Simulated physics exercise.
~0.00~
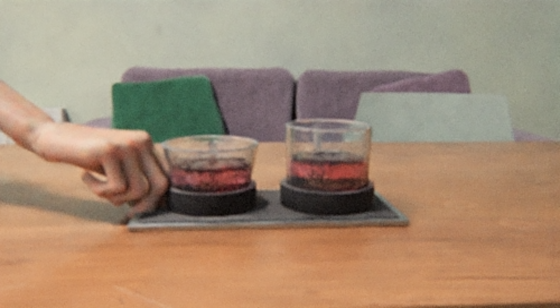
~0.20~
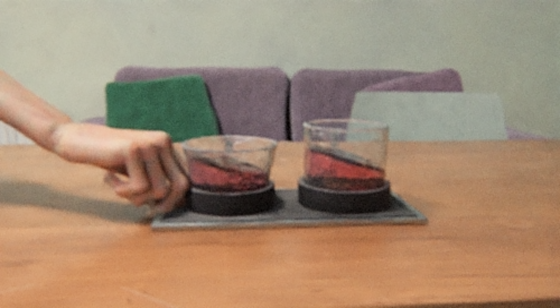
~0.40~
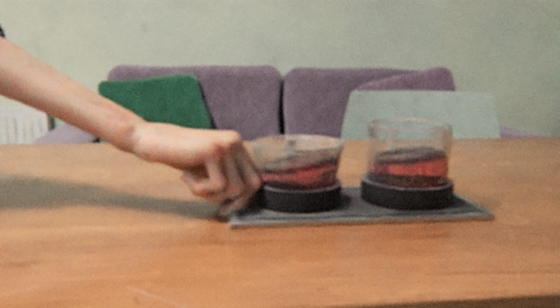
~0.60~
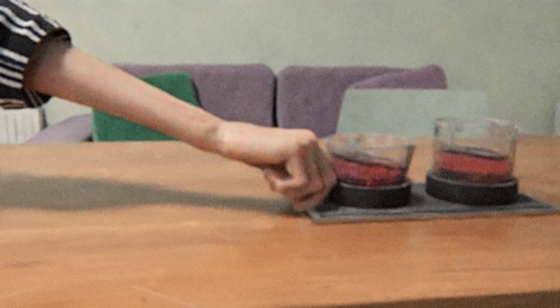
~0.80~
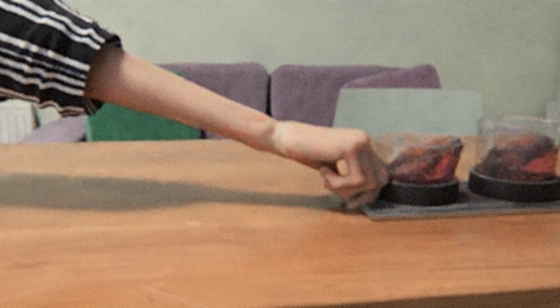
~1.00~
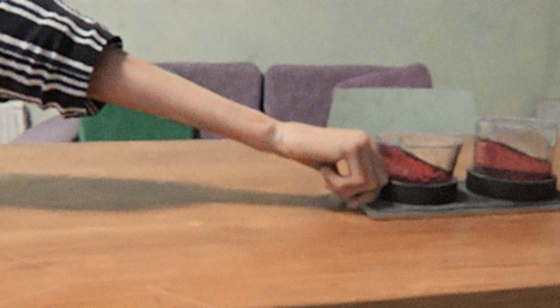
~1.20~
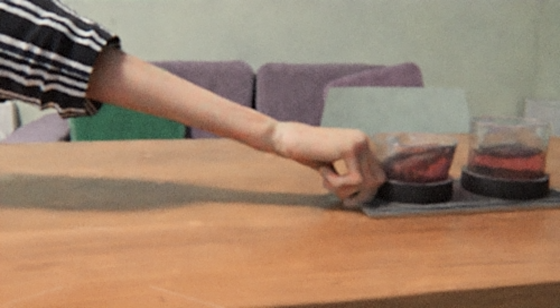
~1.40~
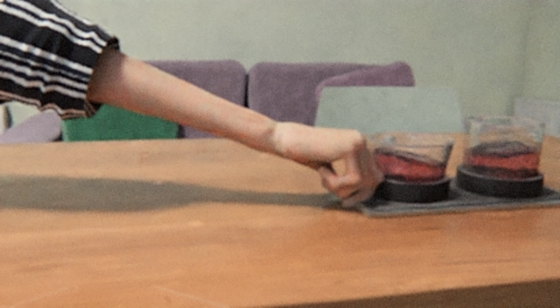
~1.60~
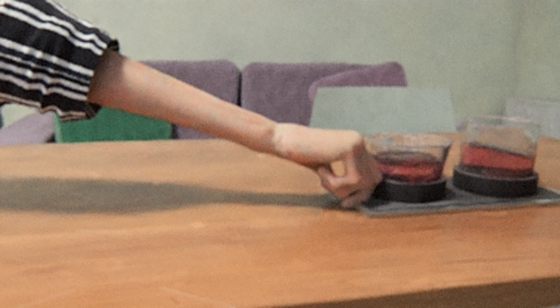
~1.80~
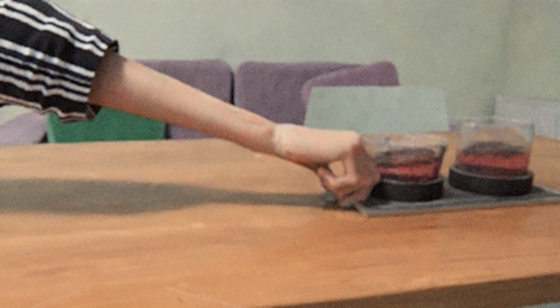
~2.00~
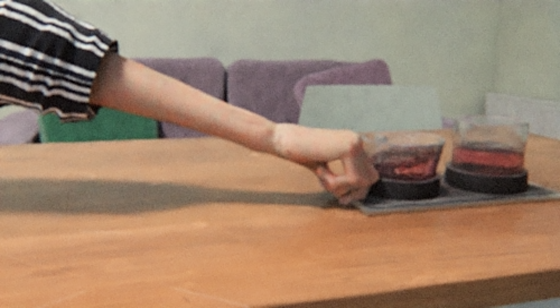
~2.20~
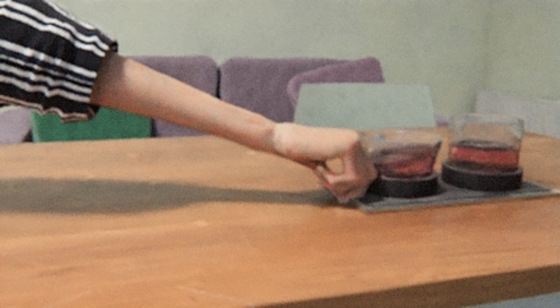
In the video, a hand pushes a gray tray holding two clear glasses of red liquid rightward across a wooden table, the liquid tilting and sloshing inside. The tray then stops near the right side, and the liquid rocks and largely settles while the hand stays against it.
